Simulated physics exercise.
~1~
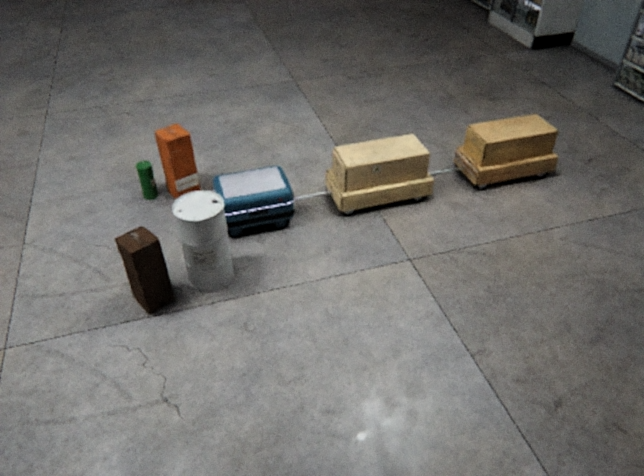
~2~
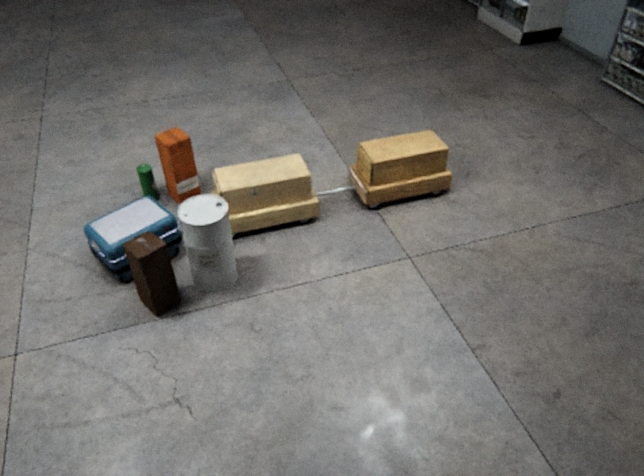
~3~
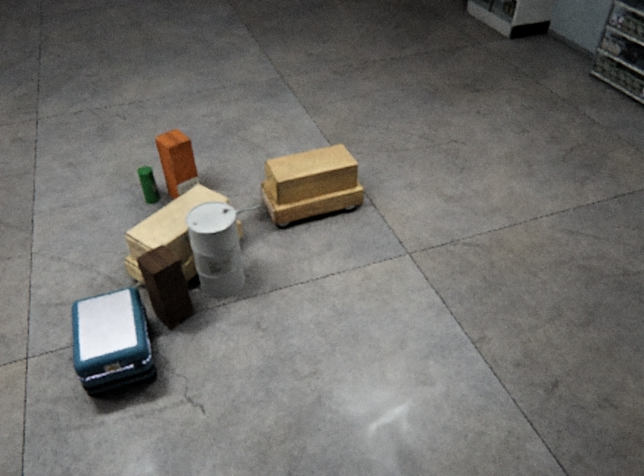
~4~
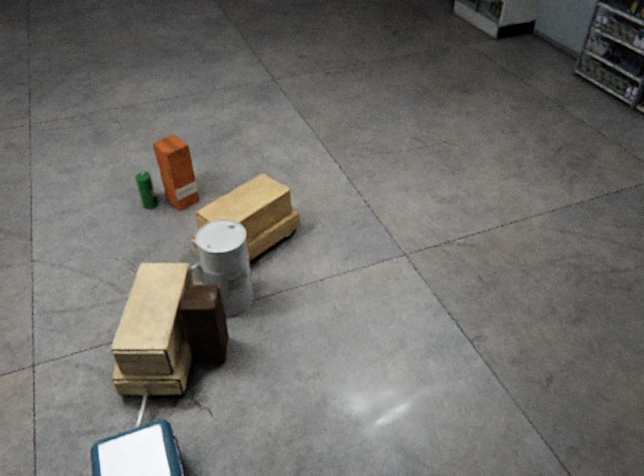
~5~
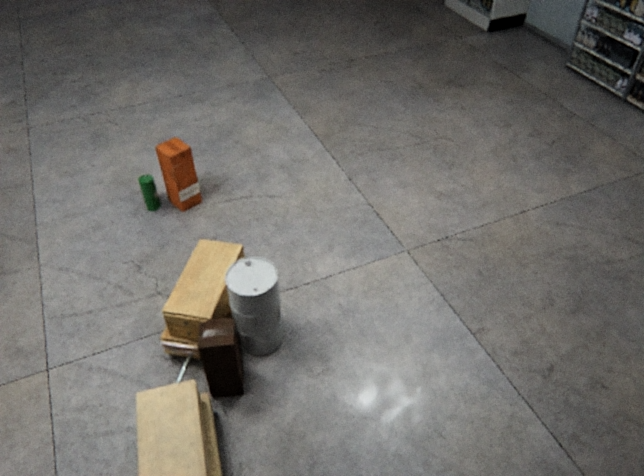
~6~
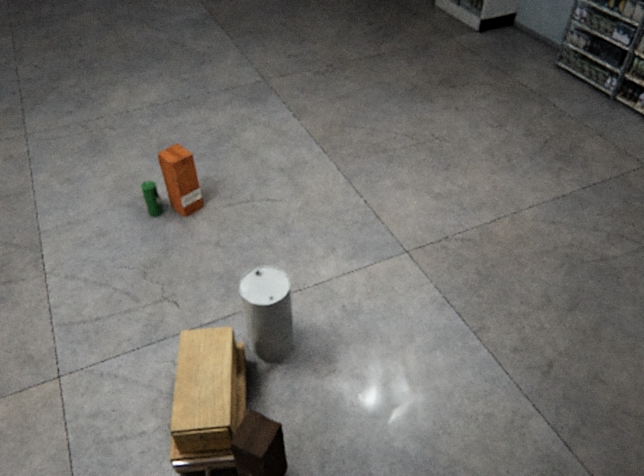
A blue robot tug with a pale top pulls two boxy tan carts across a grey concrete floor, seen from above at an angle. On the left, an orange box and a green canister stand behind a white drum and a dark brown box. The tug passes between the pairs, curves toward the viewer and leaves at the bottom. The first cart cuts the corner, shoving the brown box and shifting the drum, and the second pushes both farther. At the end both stand upright nearer the viewer, the brown box beside the last cart, while the orange box and canister remain in place.
